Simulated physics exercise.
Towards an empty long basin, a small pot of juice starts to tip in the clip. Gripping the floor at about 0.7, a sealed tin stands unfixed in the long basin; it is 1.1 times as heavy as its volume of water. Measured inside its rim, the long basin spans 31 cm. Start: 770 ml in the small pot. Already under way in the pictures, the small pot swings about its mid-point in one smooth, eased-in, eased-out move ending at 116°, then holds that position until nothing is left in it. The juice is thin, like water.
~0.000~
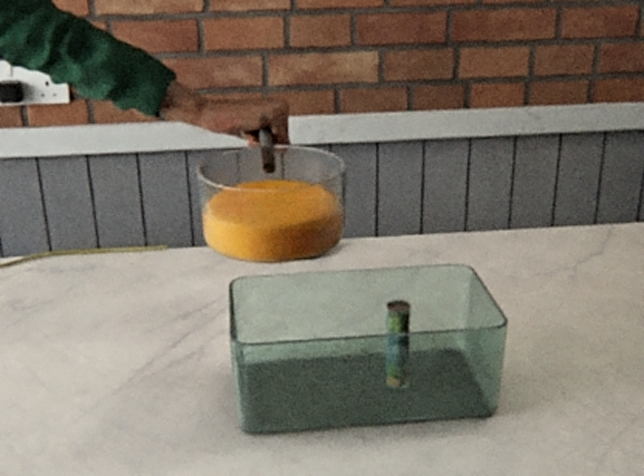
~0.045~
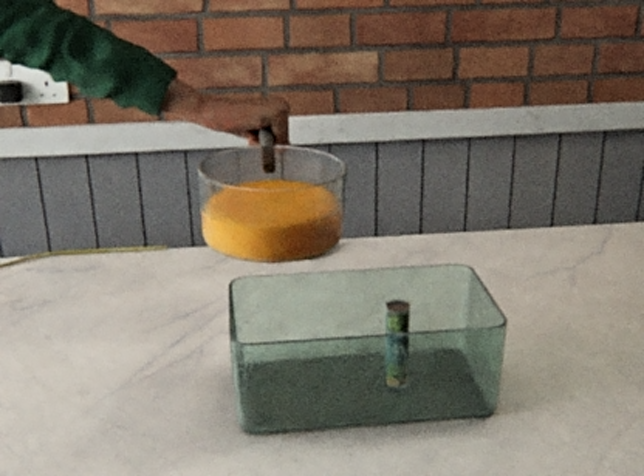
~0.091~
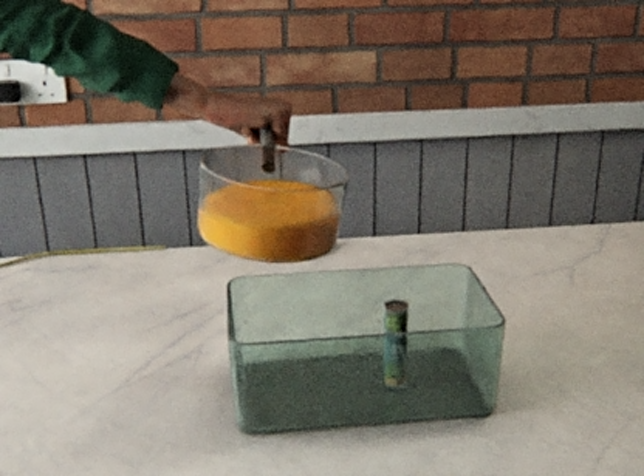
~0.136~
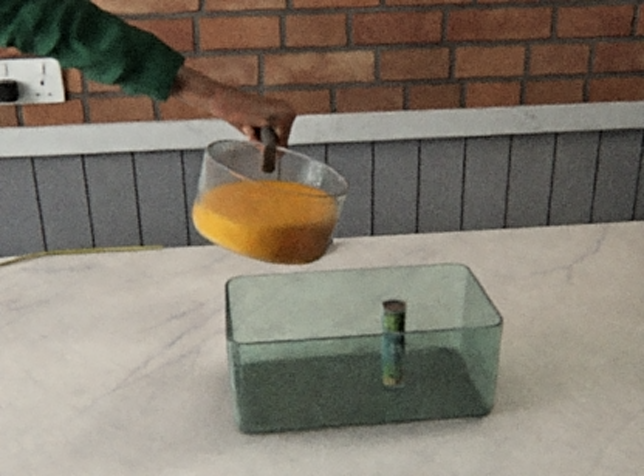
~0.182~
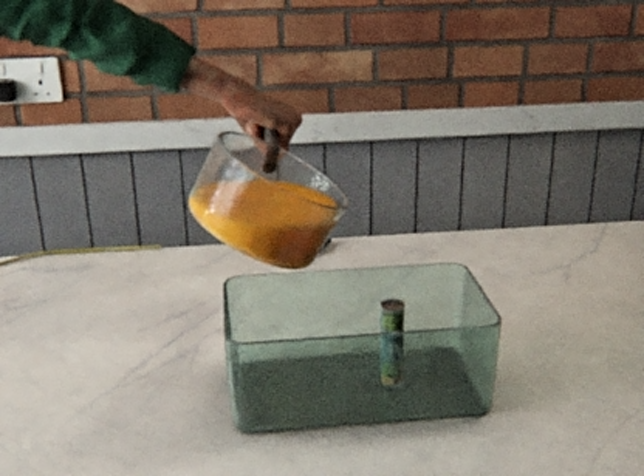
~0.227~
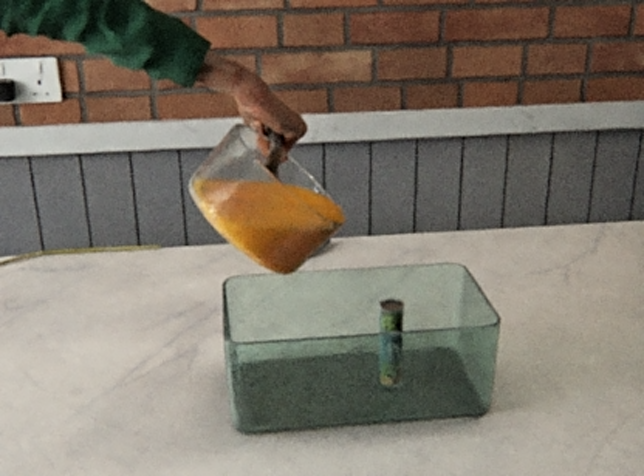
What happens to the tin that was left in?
It ends up tipped.
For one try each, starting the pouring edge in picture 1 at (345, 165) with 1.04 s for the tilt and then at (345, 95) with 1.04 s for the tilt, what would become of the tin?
Run one: It does not tip. Run two: It does not tip.
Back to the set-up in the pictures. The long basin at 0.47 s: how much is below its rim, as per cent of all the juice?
Fraction in basin: Approx. 46%.
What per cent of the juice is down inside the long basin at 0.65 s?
Reading: Approx. 92 %.
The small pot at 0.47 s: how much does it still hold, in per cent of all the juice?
Some 18 % of it is still there.
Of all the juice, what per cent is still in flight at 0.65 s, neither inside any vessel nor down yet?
I'd put it at about 6 per cent of the liquid.
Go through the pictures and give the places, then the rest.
Tilt 0°; pouring edge (344, 165); surface from (204, 204) to (341, 197); the long basin's rim runs from (231, 310) to (489, 294); the tin's top is at (398, 310), in the first frame.
Tilt 2°; pouring edge (345, 167); surface from (204, 203) to (340, 197), in the second frame.
Tilt 8°; pouring edge (346, 174); surface from (202, 201) to (339, 199), in the third frame.
Tilt 17°; pouring edge (347, 186); surface from (198, 199) to (338, 200), in the fourth frame.
Tilt 30°; pouring edge (346, 201); surface from (193, 192) to (339, 203), in the fifth frame.
Tilt 44°; pouring edge (341, 219); surface from (194, 184) to (336, 206), in the sixth frame.
By 0.47 s the tilt is 111° and 17 per cent is still to pour; the tin stands where it began.
By 0.65 s the tilt is 116° and 3 per cent is still to pour; the tin leans 15°.
By 0.84 s the tilt is 116° and 0 per cent is still to pour; the tin leans 8°.
By 1.04 s the tilt is 116° and 0 per cent is still to pour; the tin leans 17°.
At rest the tin lies on its side.
